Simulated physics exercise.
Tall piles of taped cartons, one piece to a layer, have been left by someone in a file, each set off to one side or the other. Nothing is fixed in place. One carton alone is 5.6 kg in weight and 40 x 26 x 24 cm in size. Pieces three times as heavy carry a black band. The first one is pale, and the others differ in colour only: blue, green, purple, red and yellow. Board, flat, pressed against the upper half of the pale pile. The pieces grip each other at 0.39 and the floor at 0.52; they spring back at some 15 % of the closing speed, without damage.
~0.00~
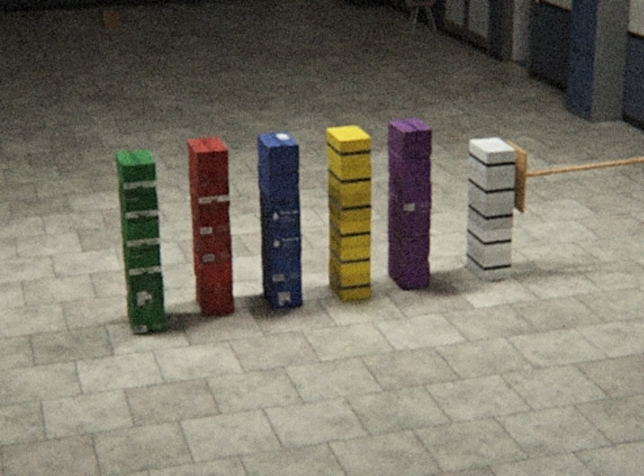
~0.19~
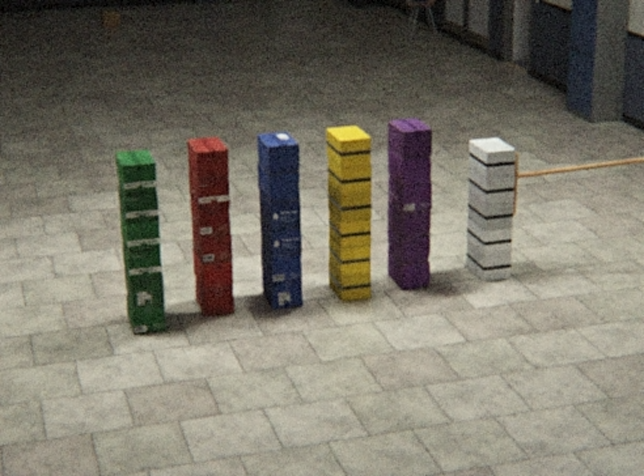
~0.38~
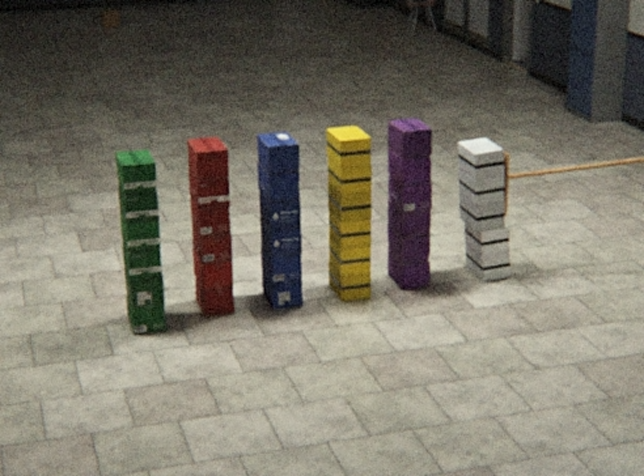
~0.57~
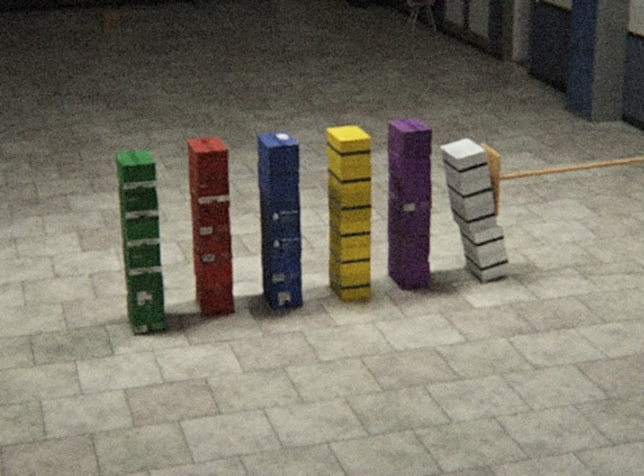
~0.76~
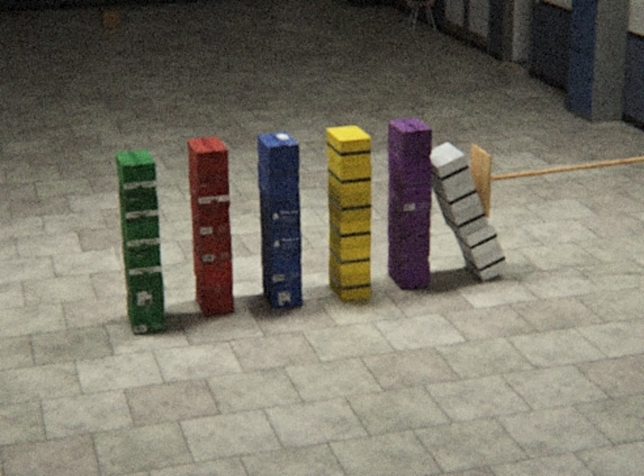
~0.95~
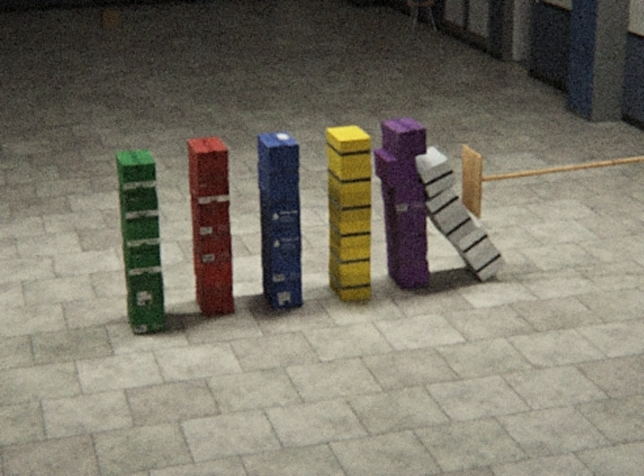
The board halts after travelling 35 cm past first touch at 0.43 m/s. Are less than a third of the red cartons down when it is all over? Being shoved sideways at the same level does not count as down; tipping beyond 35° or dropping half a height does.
No.
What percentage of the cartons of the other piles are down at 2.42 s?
55 percent by then.
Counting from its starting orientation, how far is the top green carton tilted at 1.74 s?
It's at some 0 degrees.
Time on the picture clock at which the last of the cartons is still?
Close to 4.5 seconds.
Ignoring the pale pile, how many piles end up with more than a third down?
The count is 5.
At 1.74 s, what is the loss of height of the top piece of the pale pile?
Some 40 centimetres.
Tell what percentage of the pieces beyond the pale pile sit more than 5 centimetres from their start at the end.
Fraction: 95 %.
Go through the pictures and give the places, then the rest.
In the first picture (places mark the middle of the side facing us), board (525, 175) 9 cm short; top red carton (213, 165); top green carton (140, 179); the rest undisturbed.
The second picture shows board (516, 176) 4 mm short; top red carton (213, 165).
The third picture shows board (507, 177) 8 cm in, top of the pale pile leaning 3°; top red carton (213, 165); the rest undisturbed.
The fourth picture shows board (499, 178) 16 cm in, top of the pale pile leaning 11°; top red carton (213, 165); the rest undisturbed.
The fifth picture shows board (490, 179) 24 cm in, top of the pale pile leaning 20°; top red carton (213, 165); the rest undisturbed.
The sixth picture shows board (481, 180) 32 cm in, top of the pale pile leaning 23°; top red carton (213, 165); top purple carton (413, 144) leaning 3°; steepest lean 3°, the carton at (413, 224); 6 disturbed, none down.
After 1.74 s, 5 of the pale pile down; none of the 6 red cartons down (0 of 30 in all colours); top red carton unmoved; top purple carton leaning 23°, 8 cm lower.
After 2.42 s, 5 of the pale pile down; none of the 6 red cartons down (16 of 30 in all colours); top red carton leaning 6°; top yellow carton leaning 27°, 35 cm lower.
After 3.16 s, 5 of the pale pile down; 6 of the 6 red cartons down (27 of 30 in all colours); top red carton on its side; top green carton on its side.
At rest (4.7 s), 5 of the pale pile down; 6 of the 6 red cartons down (27 of 30 in all colours); top red carton on its side; top blue carton upside down. That is 100 per cent.
